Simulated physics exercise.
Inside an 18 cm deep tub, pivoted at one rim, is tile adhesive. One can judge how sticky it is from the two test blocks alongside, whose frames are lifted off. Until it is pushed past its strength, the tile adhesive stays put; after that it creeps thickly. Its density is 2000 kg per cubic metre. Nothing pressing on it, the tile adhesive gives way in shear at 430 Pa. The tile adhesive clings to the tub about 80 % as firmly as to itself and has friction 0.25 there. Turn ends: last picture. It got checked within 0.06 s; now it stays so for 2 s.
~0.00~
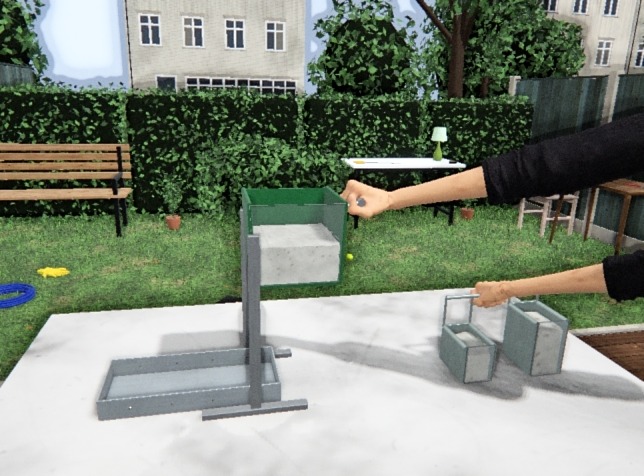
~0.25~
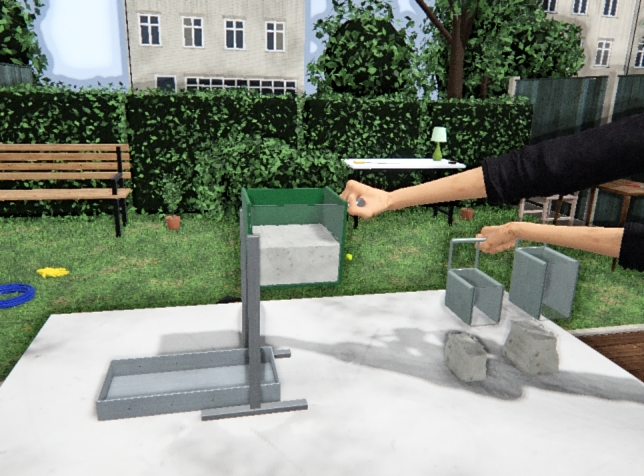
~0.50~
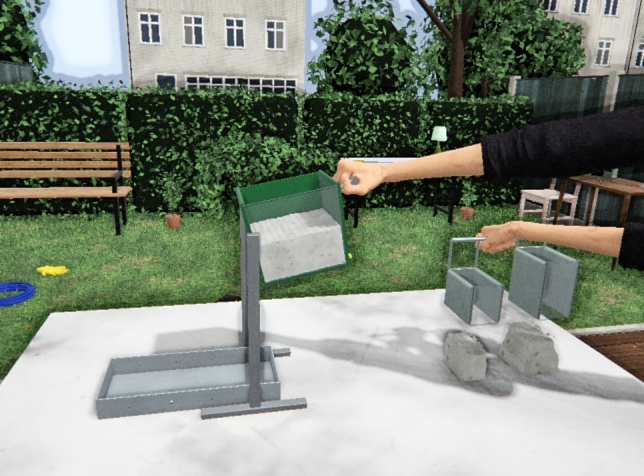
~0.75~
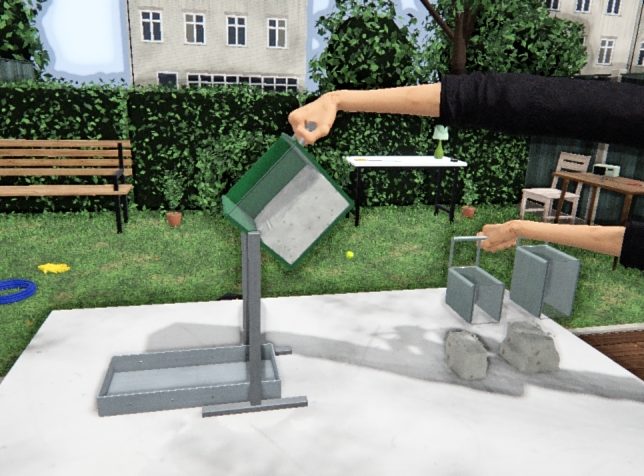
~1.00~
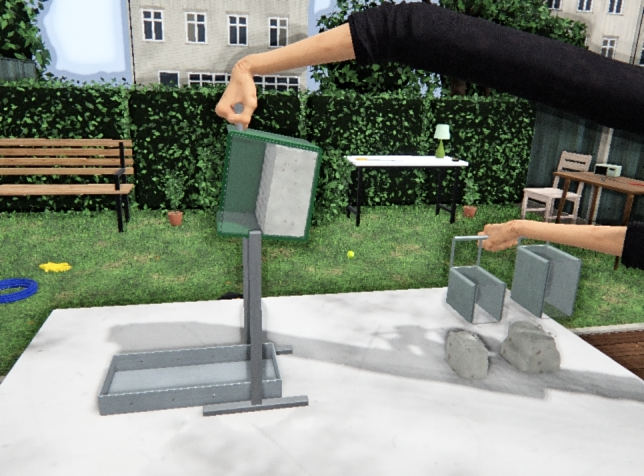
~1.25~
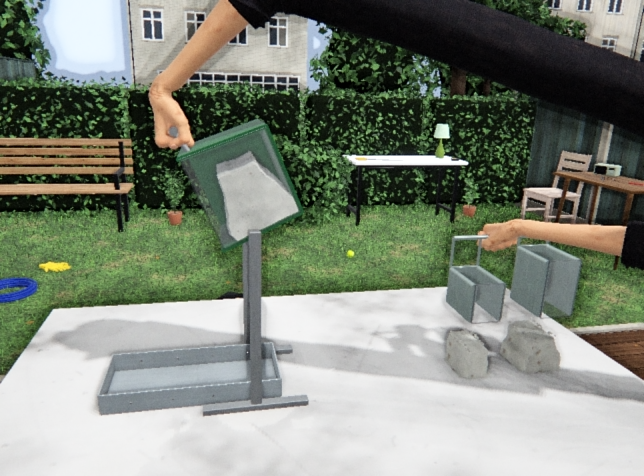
A hand tips a green tub of thick grey paste leftward beside two slightly slumping blocks.
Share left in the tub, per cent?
4 per cent.
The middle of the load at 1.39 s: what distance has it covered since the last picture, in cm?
Roughly 8 cm.
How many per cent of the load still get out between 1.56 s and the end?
Roughly 25 %.
After 1.39 s, the tub is at 113 degrees and holds 70 %.
After 1.56 s, the tub is at 113 degrees and holds 27 %.
After 1.73 s, the tub is at 113 degrees and holds 4 %.
After 1.90 s, the tub is at 113 degrees and holds 4 %.
After 3.25 s, the tub is at 113 degrees and holds 4 %.
